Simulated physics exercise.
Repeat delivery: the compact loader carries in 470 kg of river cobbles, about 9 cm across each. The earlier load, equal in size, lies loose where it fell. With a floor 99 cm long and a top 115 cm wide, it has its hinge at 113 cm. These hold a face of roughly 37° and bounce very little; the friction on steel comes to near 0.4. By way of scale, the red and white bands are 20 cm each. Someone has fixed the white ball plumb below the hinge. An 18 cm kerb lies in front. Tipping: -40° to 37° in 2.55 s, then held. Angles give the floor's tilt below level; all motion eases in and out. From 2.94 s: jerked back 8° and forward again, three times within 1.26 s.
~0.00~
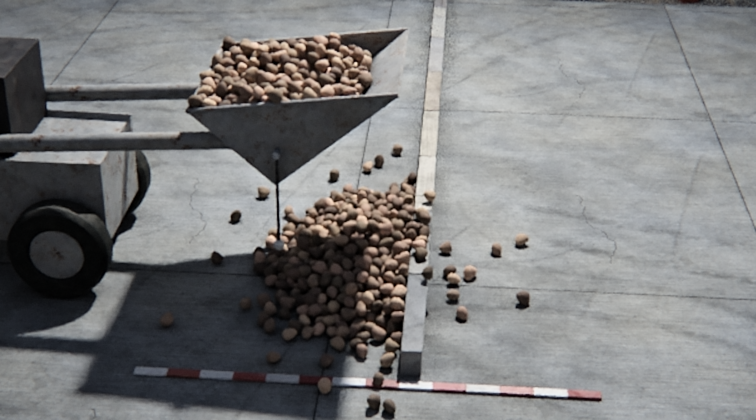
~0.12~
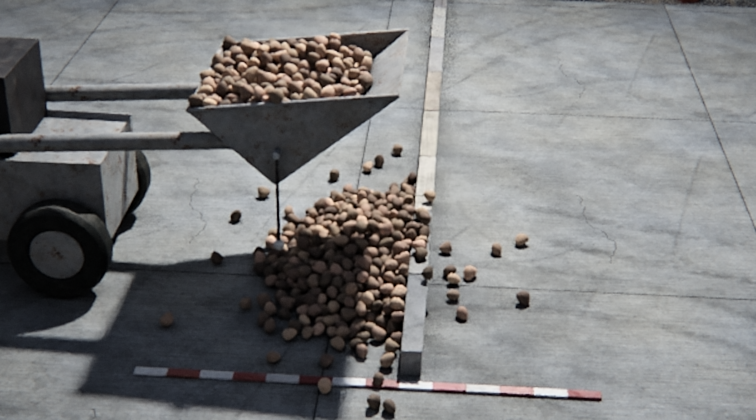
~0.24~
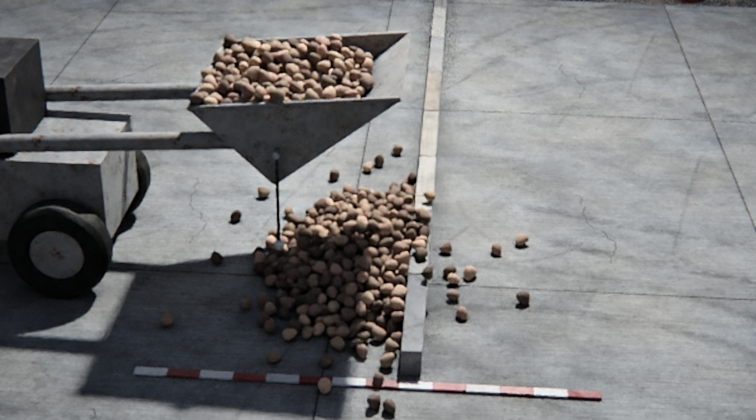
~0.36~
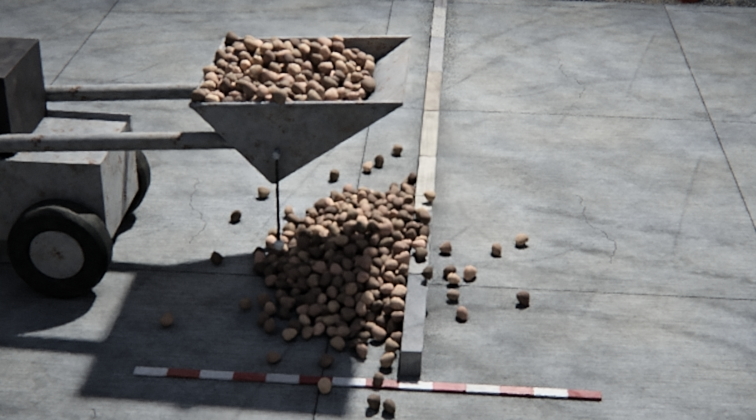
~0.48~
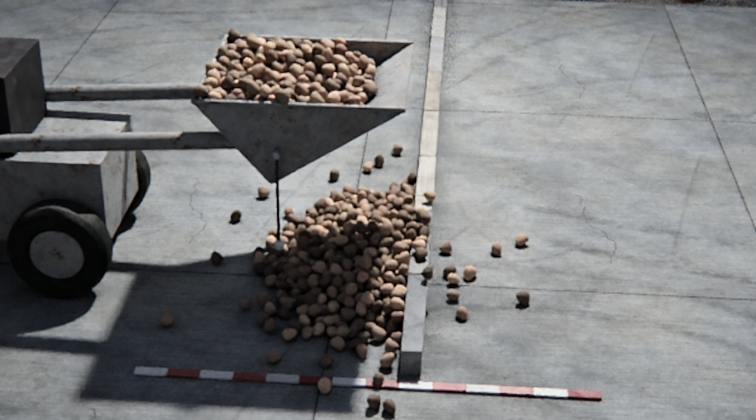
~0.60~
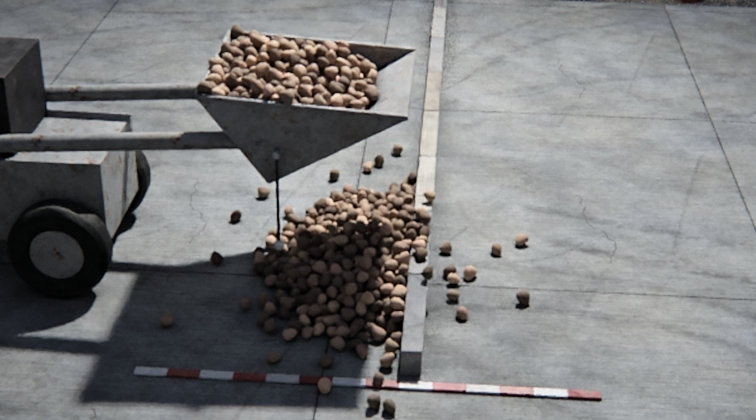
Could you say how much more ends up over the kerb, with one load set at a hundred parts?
I'd put it at 72 parts in every hundred.
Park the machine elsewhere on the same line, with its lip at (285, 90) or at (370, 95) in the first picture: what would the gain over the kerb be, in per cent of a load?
The first would add some 0 per cent and the second some 50 per cent.
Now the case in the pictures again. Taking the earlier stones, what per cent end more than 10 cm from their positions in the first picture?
Estimate: 5 %, roughly.
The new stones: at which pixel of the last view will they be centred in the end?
Around (456, 253).
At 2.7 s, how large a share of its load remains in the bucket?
Close to 20 in a hundred is still held.
After 1.9 s the floor is at 25°; in per cent of one load, 93 in the bucket, 105 on this side of the kerb, 2 over the kerb; the foremost stones are at (479, 276).
After 2.7 s the floor is at 37°; in per cent of one load, 20 in the bucket, 136 on this side of the kerb, 44 over the kerb; the foremost stones are at (549, 257).
After 4.7 s the floor is at 37°; in per cent of one load, 0 in the bucket, 127 on this side of the kerb, 74 over the kerb; the foremost stones are at (646, 254).
After 7.3 s the floor is at 37°; in per cent of one load, 0 in the bucket, 127 on this side of the kerb, 74 over the kerb; the foremost stones are at (646, 254). Net gain over the kerb, 72.
